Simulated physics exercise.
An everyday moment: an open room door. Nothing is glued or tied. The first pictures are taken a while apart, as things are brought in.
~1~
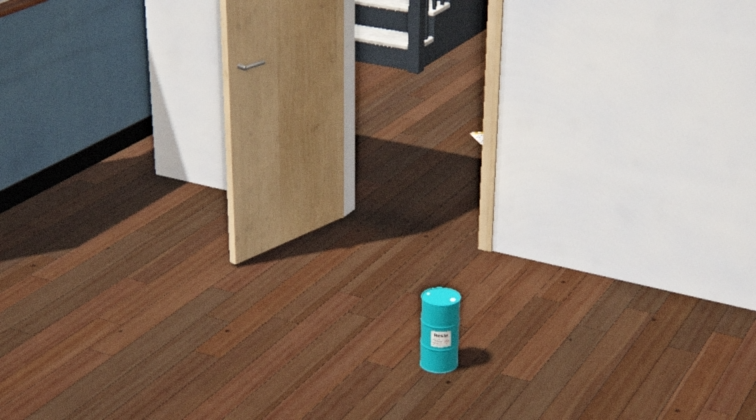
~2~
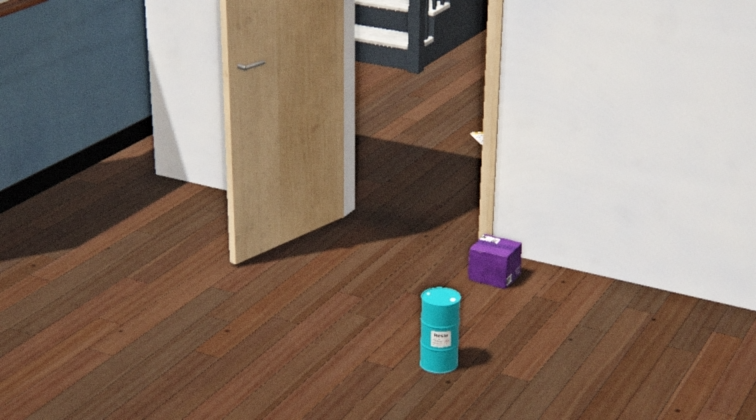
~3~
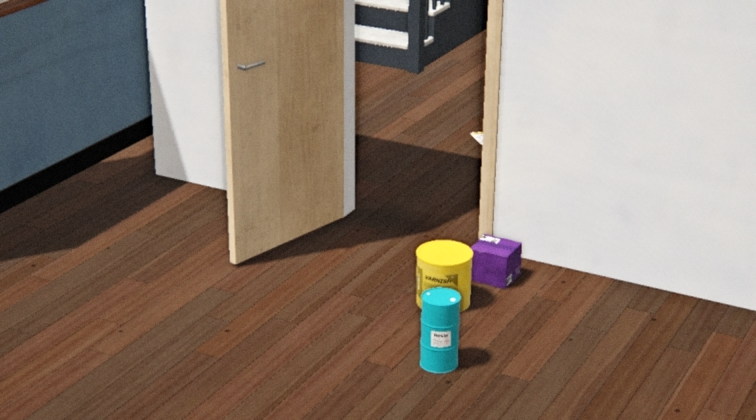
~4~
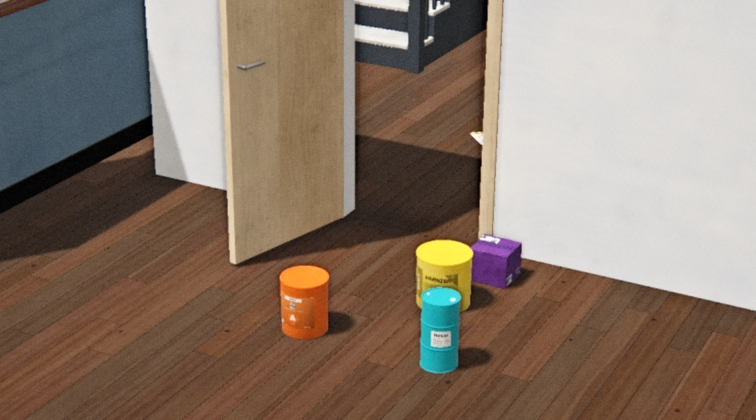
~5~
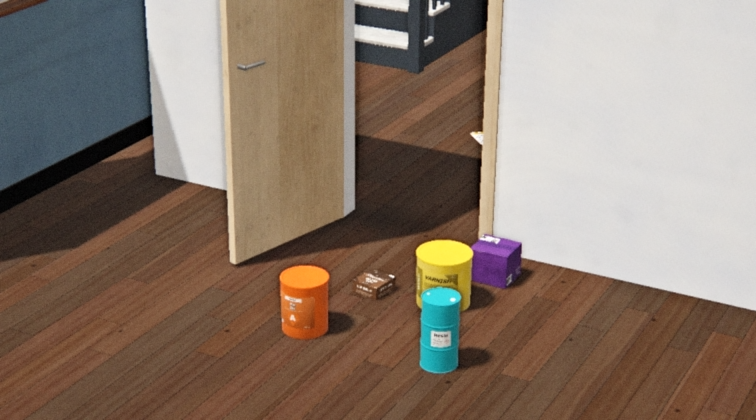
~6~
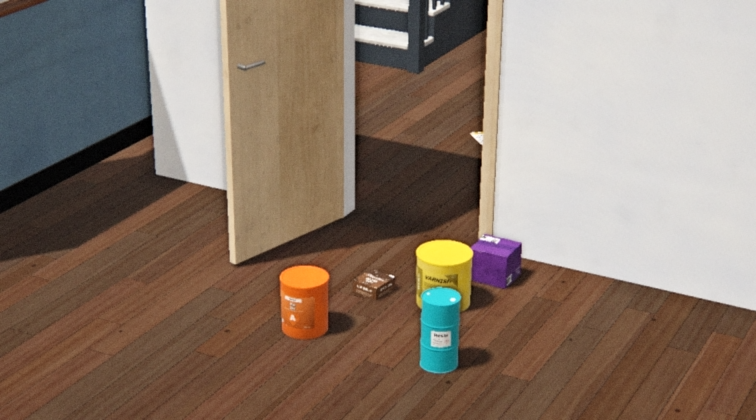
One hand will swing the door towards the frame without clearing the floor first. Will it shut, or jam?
The door reaches the frame.
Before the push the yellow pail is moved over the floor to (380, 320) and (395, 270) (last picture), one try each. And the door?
In the first case it reaches the frame; in the second case it is blocked.
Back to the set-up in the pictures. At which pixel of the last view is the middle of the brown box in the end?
Near (392, 288).
Then, 0.70 s later than the last frame, door at 81°.
Then, 1.20 s later than the last frame, door at 44°; brown box moved a little near (389, 288).
Then, 1.50 s later than the last frame, door at 19°; brown box moved about its own width near (392, 288).
When it is over, door at 0°; all 5 as before. End places, in pixels of the last picture, brown box near (392, 288).
